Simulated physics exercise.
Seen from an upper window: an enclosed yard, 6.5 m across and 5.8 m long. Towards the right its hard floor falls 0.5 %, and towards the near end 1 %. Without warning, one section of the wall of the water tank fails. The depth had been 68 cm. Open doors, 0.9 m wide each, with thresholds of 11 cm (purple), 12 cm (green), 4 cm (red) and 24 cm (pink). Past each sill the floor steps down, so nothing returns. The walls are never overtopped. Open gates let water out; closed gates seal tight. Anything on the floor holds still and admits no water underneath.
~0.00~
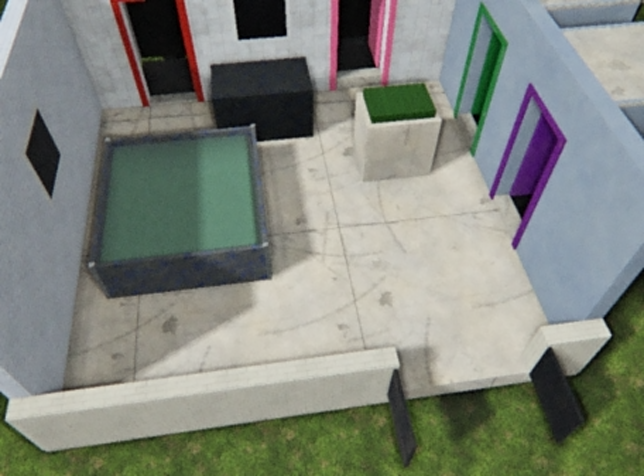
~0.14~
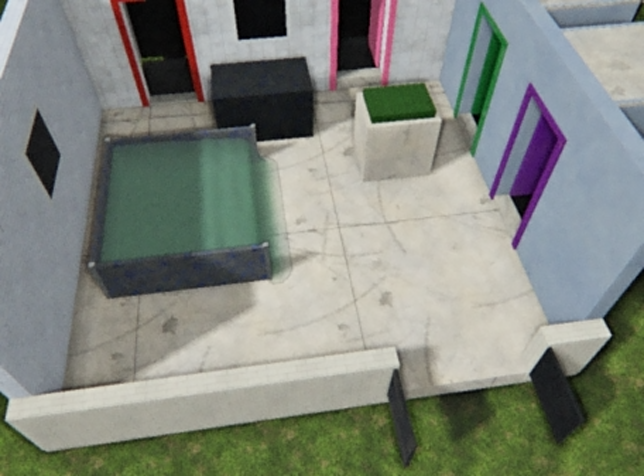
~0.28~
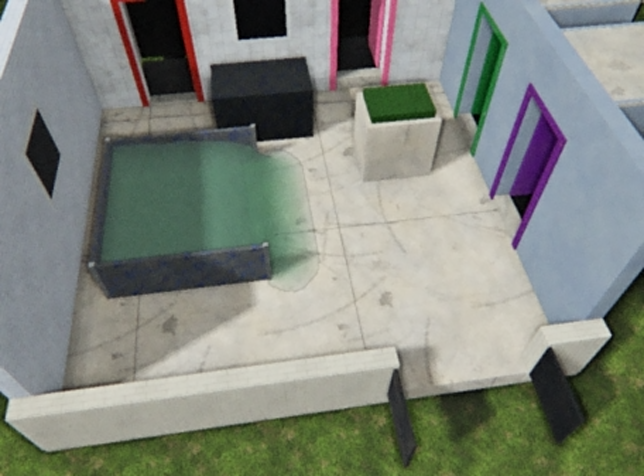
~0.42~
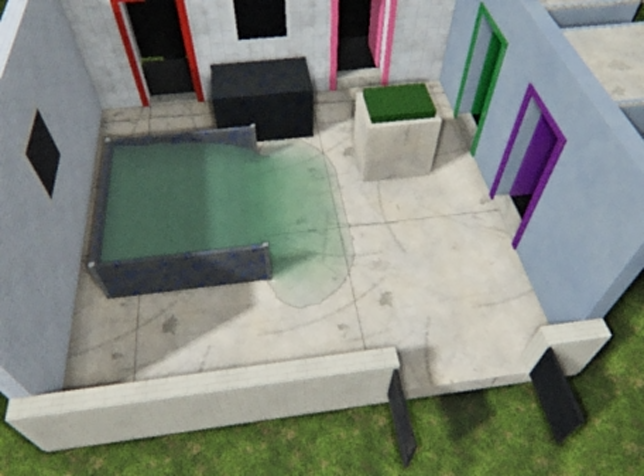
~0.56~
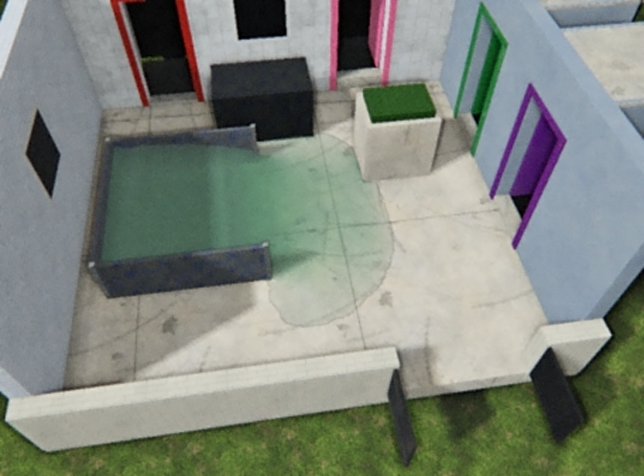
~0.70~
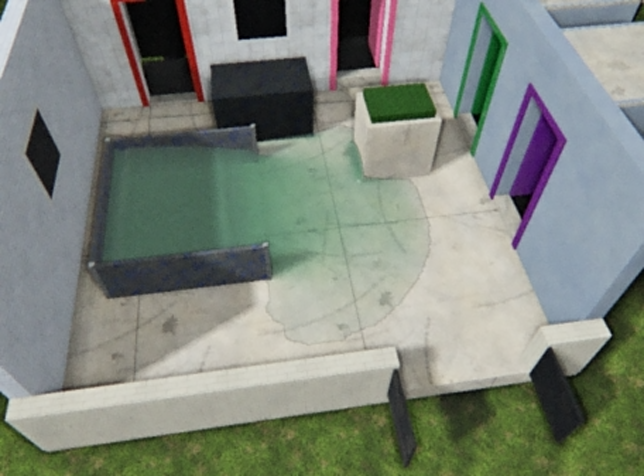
In an enclosed yard, green water pours from the tank's open right side across the pale floor.
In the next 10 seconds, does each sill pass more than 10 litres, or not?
The purple door does. The green door does. The red door does not. The pink door does not.
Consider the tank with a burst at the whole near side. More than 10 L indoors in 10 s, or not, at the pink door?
Against the limit, pink does not exceed it.
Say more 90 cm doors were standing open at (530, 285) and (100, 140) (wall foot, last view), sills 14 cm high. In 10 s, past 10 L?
Door 1: Limit broken; door 2: Limit not reached.
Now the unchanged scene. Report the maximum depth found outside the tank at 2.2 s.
Depth: Approx. 38 cm.
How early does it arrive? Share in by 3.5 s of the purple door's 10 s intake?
About 85%.
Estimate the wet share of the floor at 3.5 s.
Roughly 65 percent.
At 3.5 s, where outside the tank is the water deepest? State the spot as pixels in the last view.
Pixel (551, 351), about.
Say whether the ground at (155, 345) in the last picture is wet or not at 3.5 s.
By then the spot is spared.
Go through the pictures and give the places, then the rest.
The water tank at (182, 193) is whole and still, 68 cm deep, in the first frame.
Water pours out at (260, 206) and has run 1.3 m, to (260, 159); typically 8 cm deep outside, 68 cm at the water tank's back, in the second frame.
The front is at (303, 281), 1.4 m from the gap at (260, 207); 1.6 m2 of floor is under water; 68 cm left at the back of the water tank, in the third frame.
The front is at (288, 142), 1.7 m from the gap at (260, 208); 3.4 m2 of floor is under water; 68 cm left at the back of the water tank, in the fourth frame.
The front is at (377, 276), 2.1 m from the gap at (260, 208); 5.6 m2 of floor is under water; 62 cm left at the back of the water tank, in the fifth frame.
The front is at (423, 250), 2.6 m from the gap at (260, 208); 7.3 m2 of floor is under water; 57 cm left at the back of the water tank, in the sixth frame.
After 1.4 s water covers 45 % of the floor and is deepest (42 cm) near (357, 180); purple door 23 cm at the sill, 24 L in, green door not reached, red door not reached, pink door not reached.
After 2.2 s water covers 60 % of the floor and is deepest (38 cm) near (508, 253); purple door 36 cm at the sill, 169 L in, green door 7 cm at the sill, 0 L in, red door not reached, pink door 21 cm at the sill, 0 L in.
After 3.5 s water covers 65 % of the floor and is deepest (36 cm) near (551, 351); purple door 24 cm at the sill, 334 L in, green door 12 cm at the sill, 0 L in, red door not reached, pink door 14 cm at the sill, 0 L in.
After 6.0 s water covers 85 % of the floor and is deepest (17 cm) near (424, 158); purple door 15 cm at the sill, 393 L in, green door 15 cm at the sill, 24 L in, red door 5 cm at the sill, 0 L in, pink door 9 cm at the sill, 0 L in.
After 10.0 s water covers 95 % of the floor and is deepest (10 cm) near (379, 375); purple door 7 cm at the sill, 401 L in, green door 7 cm at the sill, 31 L in, red door 4 cm at the sill, 1 L in, pink door 3 cm at the sill, 0 L in.
